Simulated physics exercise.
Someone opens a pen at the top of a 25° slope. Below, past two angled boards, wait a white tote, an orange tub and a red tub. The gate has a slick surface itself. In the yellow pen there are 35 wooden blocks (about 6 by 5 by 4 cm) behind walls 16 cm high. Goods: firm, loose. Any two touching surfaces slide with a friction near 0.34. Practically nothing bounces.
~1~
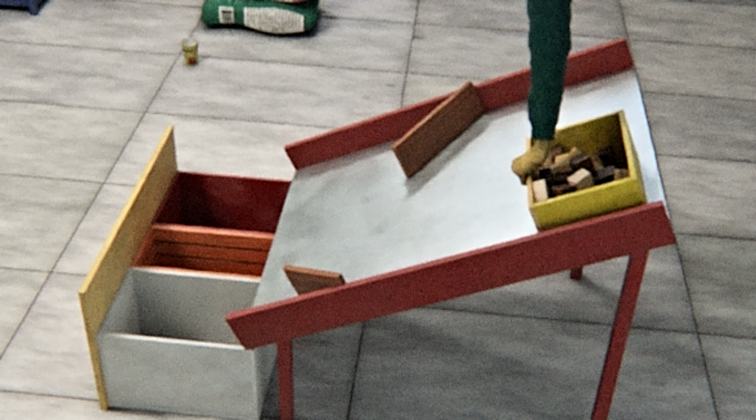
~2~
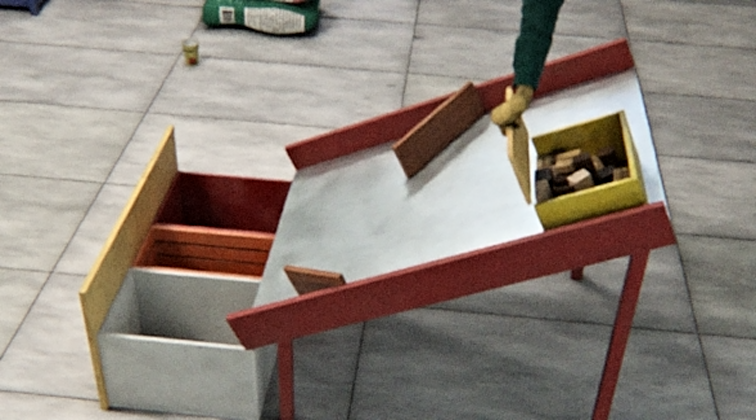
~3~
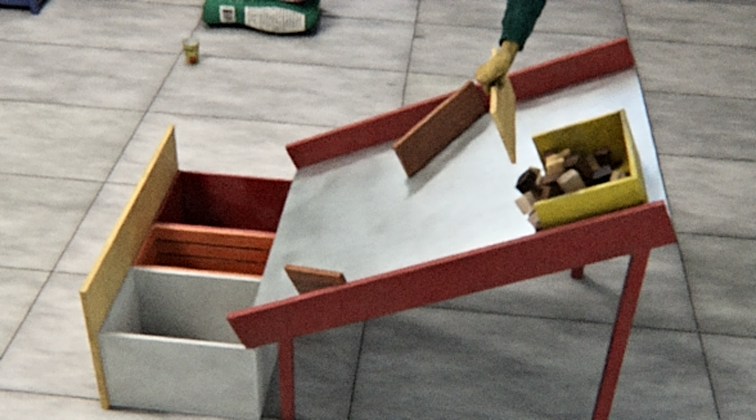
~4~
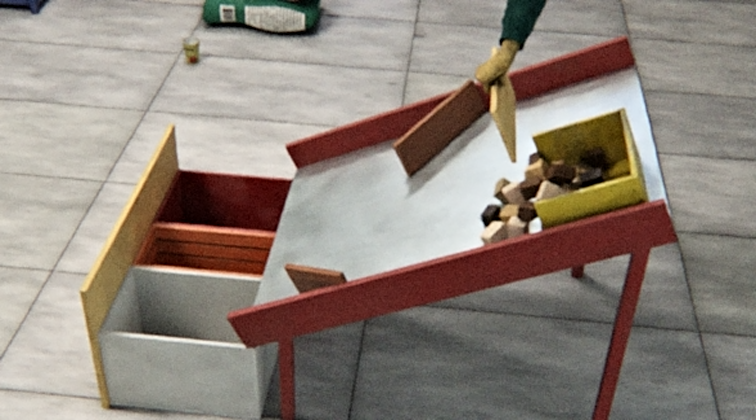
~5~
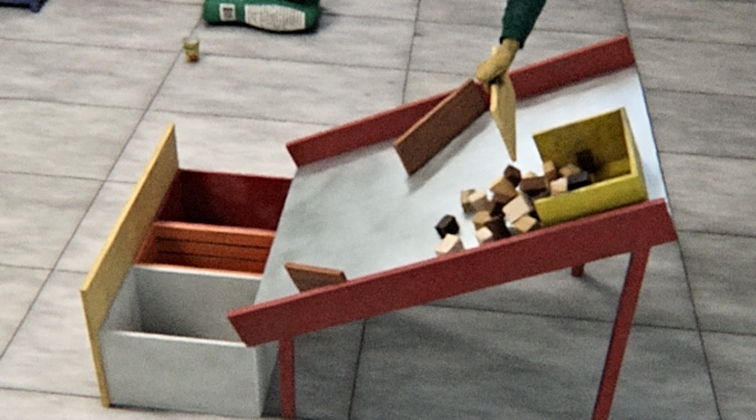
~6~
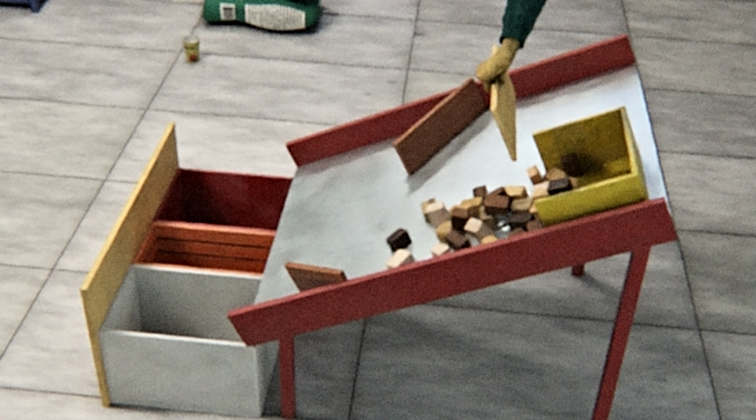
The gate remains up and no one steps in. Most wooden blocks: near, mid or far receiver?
Near.
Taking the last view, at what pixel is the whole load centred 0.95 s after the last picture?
Somewhere near (213, 288) in the last picture's pixels.
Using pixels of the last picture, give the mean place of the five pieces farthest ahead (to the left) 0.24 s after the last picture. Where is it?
The five leading pieces sit around (327, 256) in the last view.
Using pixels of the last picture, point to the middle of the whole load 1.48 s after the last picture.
I'd put the middle close to (174, 346) in the last view.
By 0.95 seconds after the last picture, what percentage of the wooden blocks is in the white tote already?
By that time, roughly 45 percent.
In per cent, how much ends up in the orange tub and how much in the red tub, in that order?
About 20 and 0 per cent.
Then, 0.24 s after the last picture, 1 still in the yellow pen and 34 on the slope.
Then, 0.53 s after the last picture, 3 in the white tote, 1 in the orange tub, 27 on the slope and 4 in the air.
Then, 0.95 s after the last picture, 16 in the white tote, 3 in the orange tub, 11 on the slope and 5 in the air.
Outcome (1.48 s after the last picture), 28 in the white tote and 7 in the orange tub.
